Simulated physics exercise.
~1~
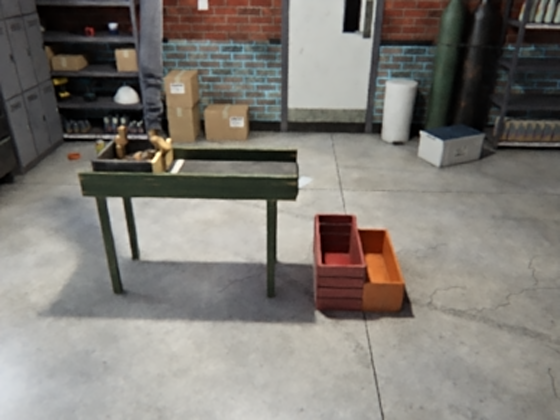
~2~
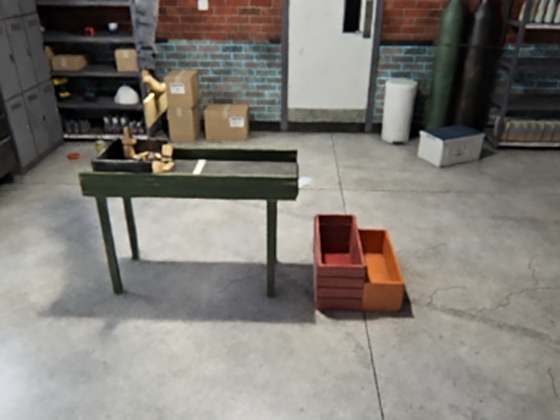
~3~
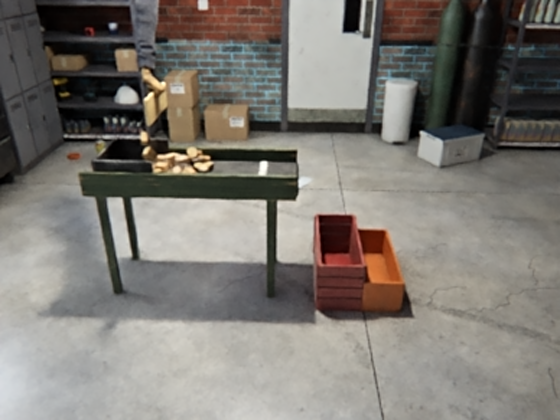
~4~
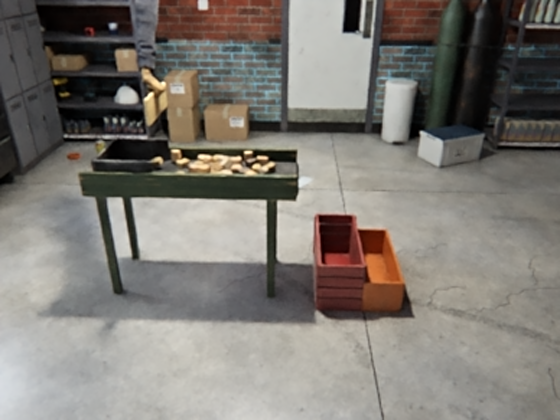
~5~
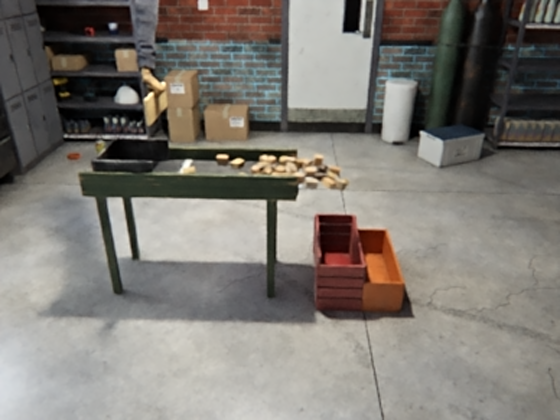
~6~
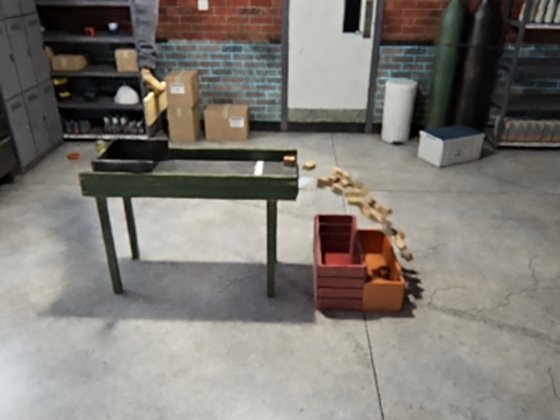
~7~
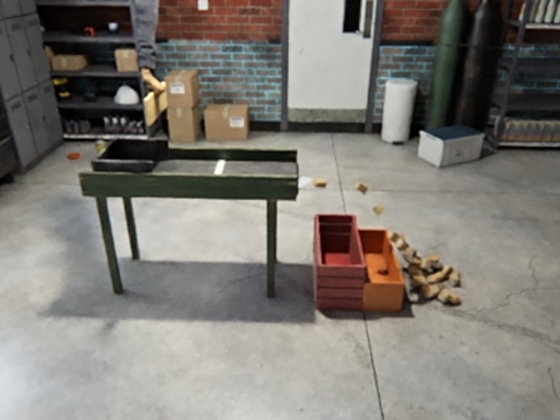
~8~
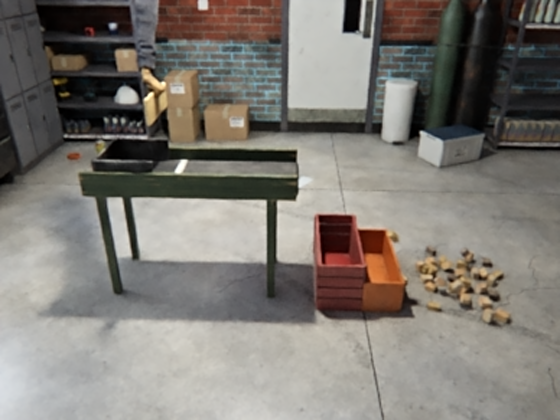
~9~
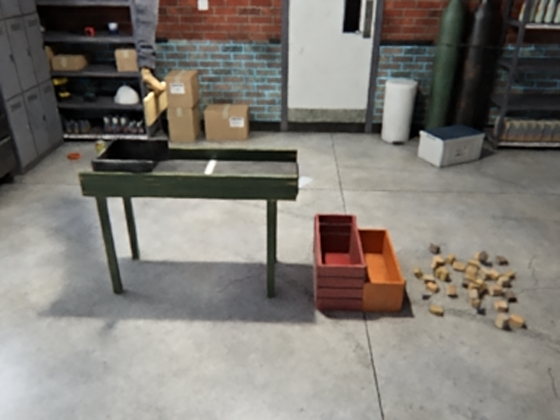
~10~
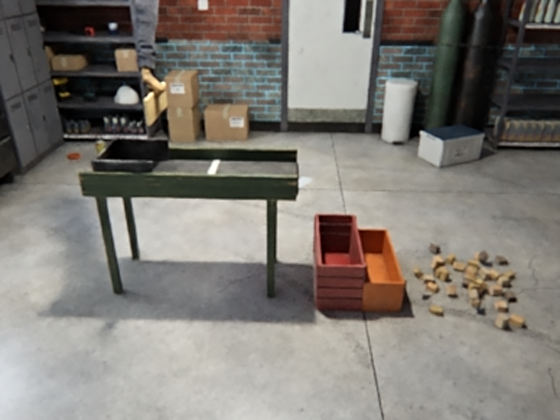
A workshop with a grey concrete floor and a brick back wall is seen from a fixed, slightly raised viewpoint. At left stands a green table-like conveyor holding a black pen full of timber offcuts, with a red tub and an orange box on the floor to its right. The gate lifts, and the belt carries the wooden pieces rightward, spreading them along its length. They spill off the right end in a stream, sailing over both containers. The offcuts tumble onto the floor beyond the orange box and settle there in a loose scatter, leaving the belt empty.
